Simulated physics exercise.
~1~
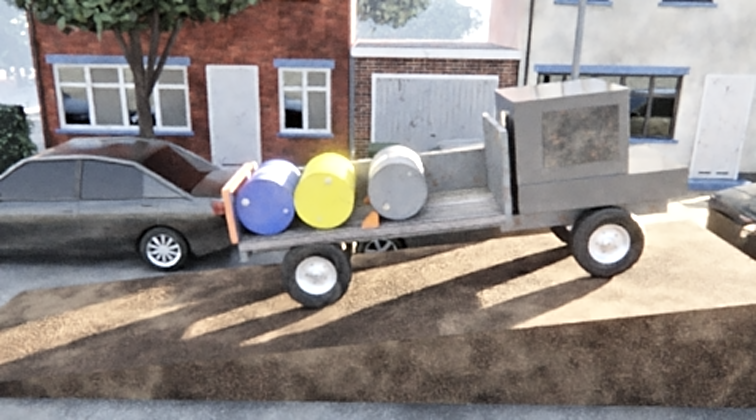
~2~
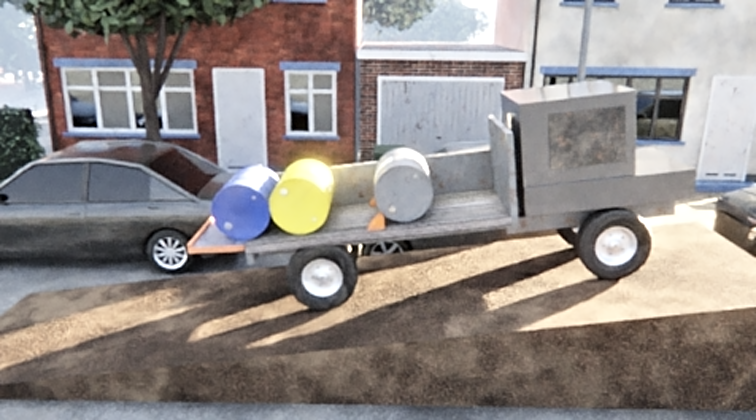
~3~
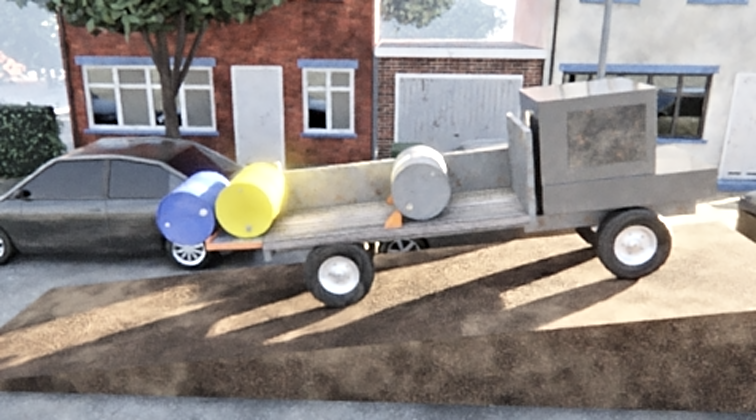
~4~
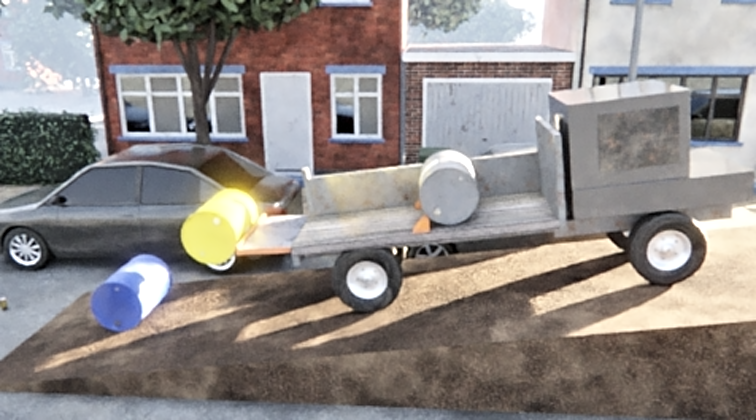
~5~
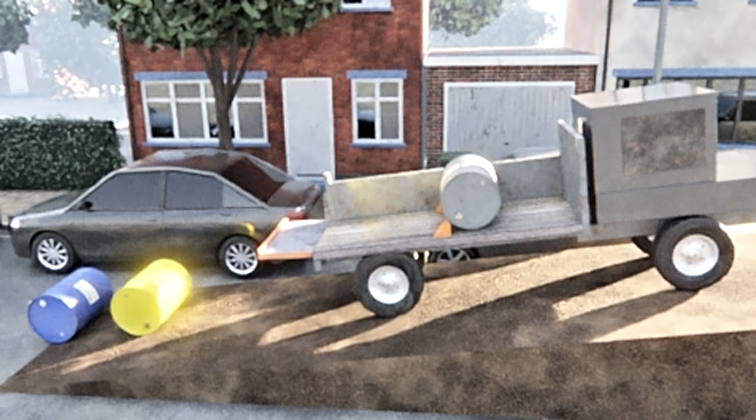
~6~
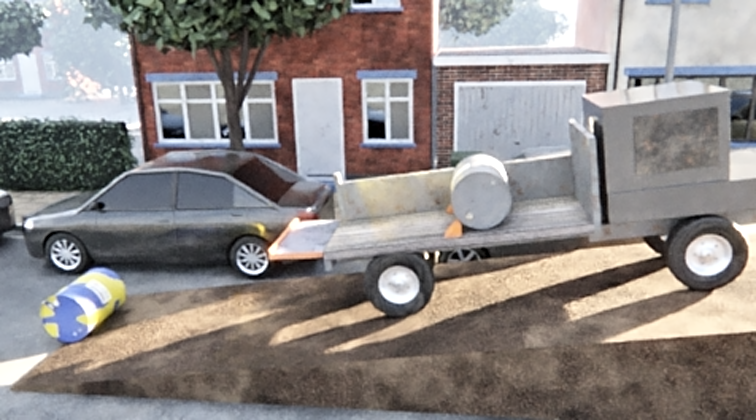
A grey flatbed pick-up stands on sloping brown ground, seen from the side with its low tail to the left, before a dark parked car, a tree and brick and white houses. Blue, yellow and grey drums lie on its bed, the grey one behind an orange chock. The orange-edged tailgate swings down, and the blue drum rolls left onto it, followed by the yellow. Blue drops off to the ground, then yellow falls after it. Both roll left and end overlapping in view near the car, while the grey drum stays on the bed.
